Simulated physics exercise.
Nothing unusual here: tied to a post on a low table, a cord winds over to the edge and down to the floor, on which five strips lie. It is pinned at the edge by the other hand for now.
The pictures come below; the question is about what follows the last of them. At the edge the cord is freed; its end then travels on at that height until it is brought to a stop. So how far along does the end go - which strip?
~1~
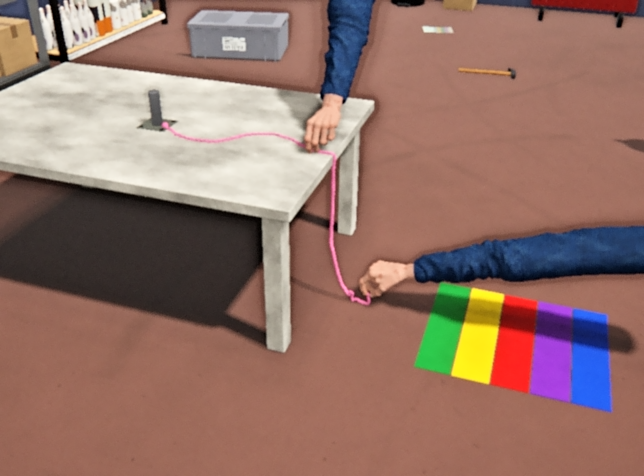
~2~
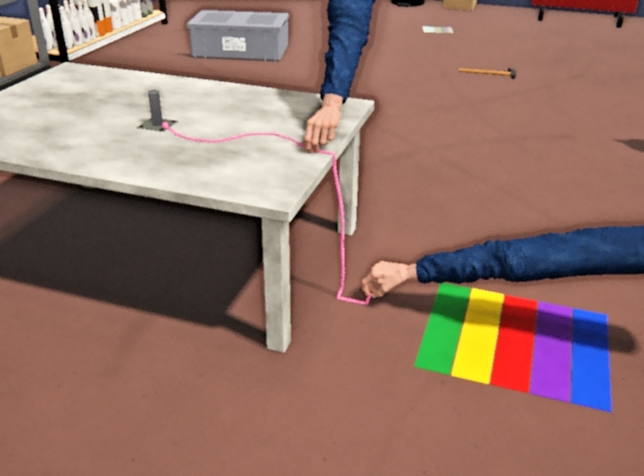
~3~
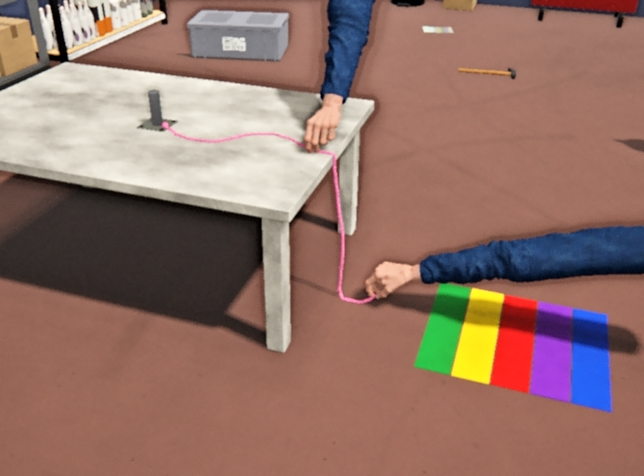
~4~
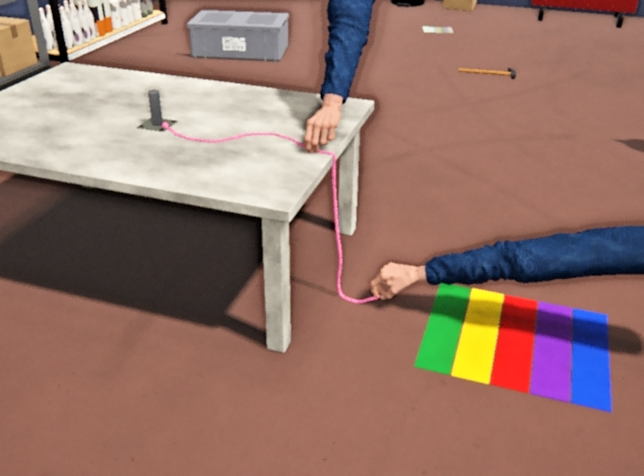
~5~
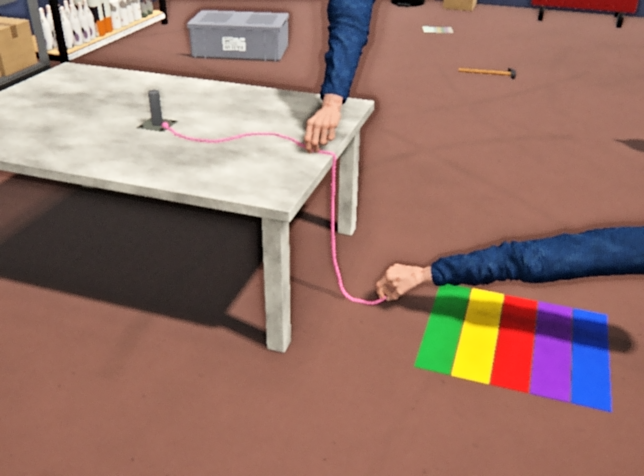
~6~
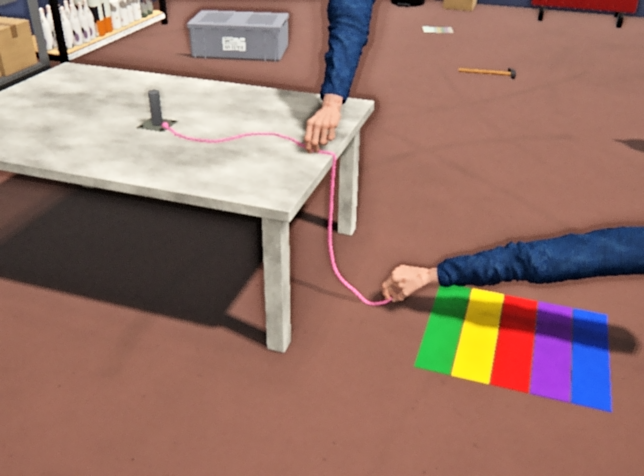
Along to the red strip.
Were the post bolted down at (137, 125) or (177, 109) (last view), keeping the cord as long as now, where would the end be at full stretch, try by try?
In order: (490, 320), then (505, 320).
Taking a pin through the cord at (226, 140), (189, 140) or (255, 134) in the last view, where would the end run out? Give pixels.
Results: (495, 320); (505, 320); (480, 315).
Soon after, end near (457, 312); over green.
Then, end near (493, 319); over yellow.
At full stretch, end near (515, 324); over red. The end stops over the red strip.
